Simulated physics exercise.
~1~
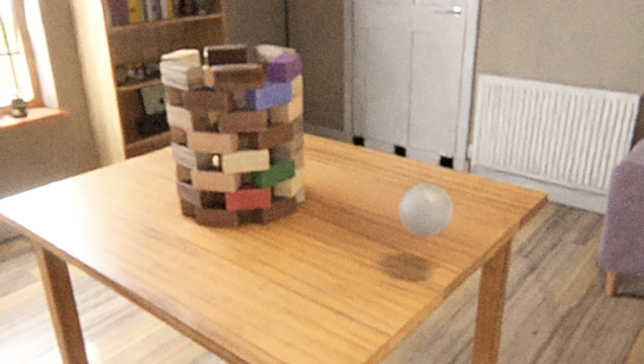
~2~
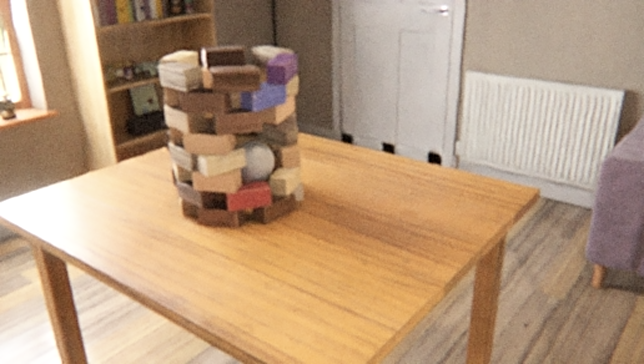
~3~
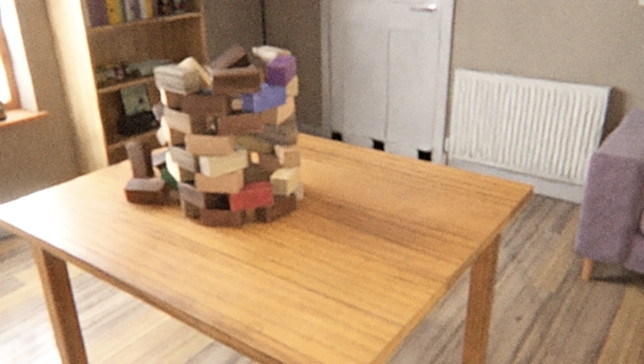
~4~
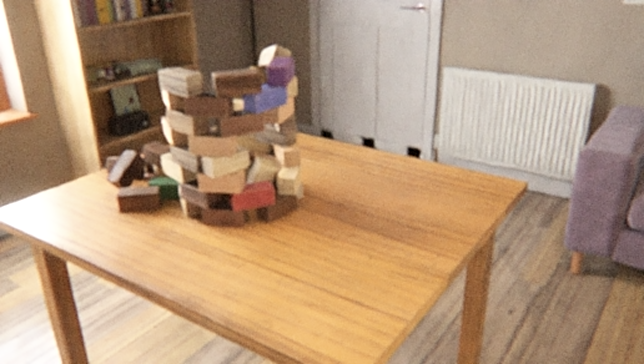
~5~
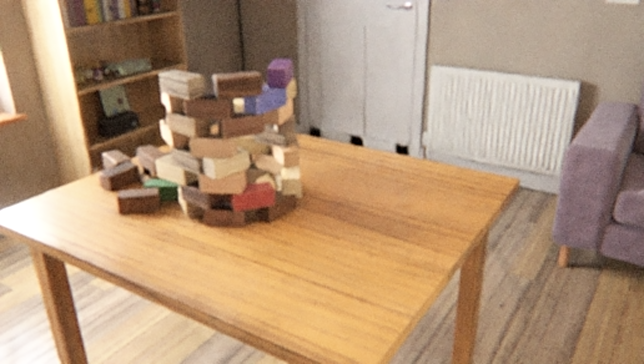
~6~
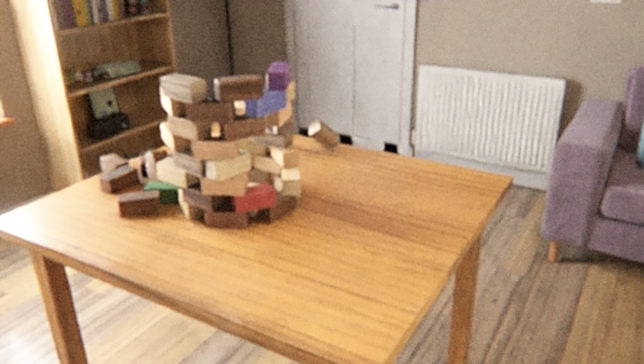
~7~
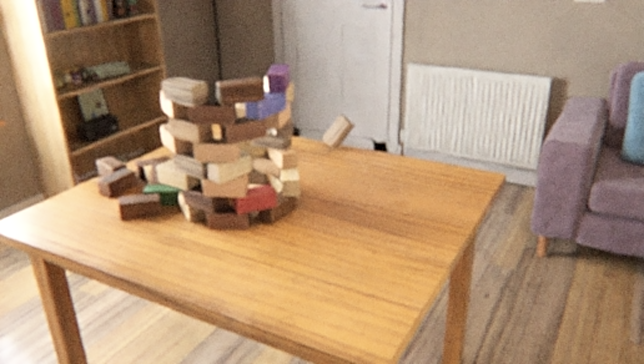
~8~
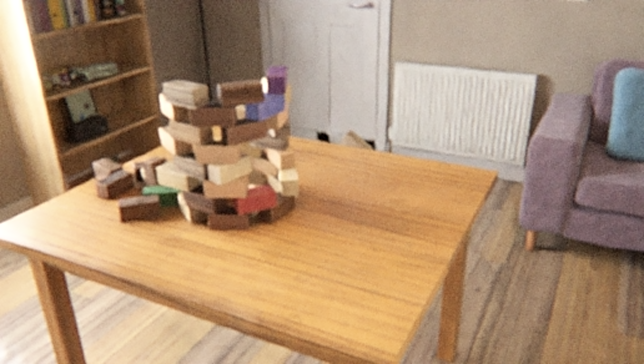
In a living room with a bookshelf, a radiator and a purple sofa, a hollow round tower of wooden blocks stands on a table as a pale stone ball flies in from the right. The ball strikes the lower part of the tower, pushing in around the green block, and disappears inside. Blocks, the green one among them, spill out on the left, while the top pieces tilt and some drop. Another block tumbles off behind the tower to the right. The view drifts slightly, and the tower settles, gapped but standing, with the purple block still on top and the green one lying among the fallen pieces.
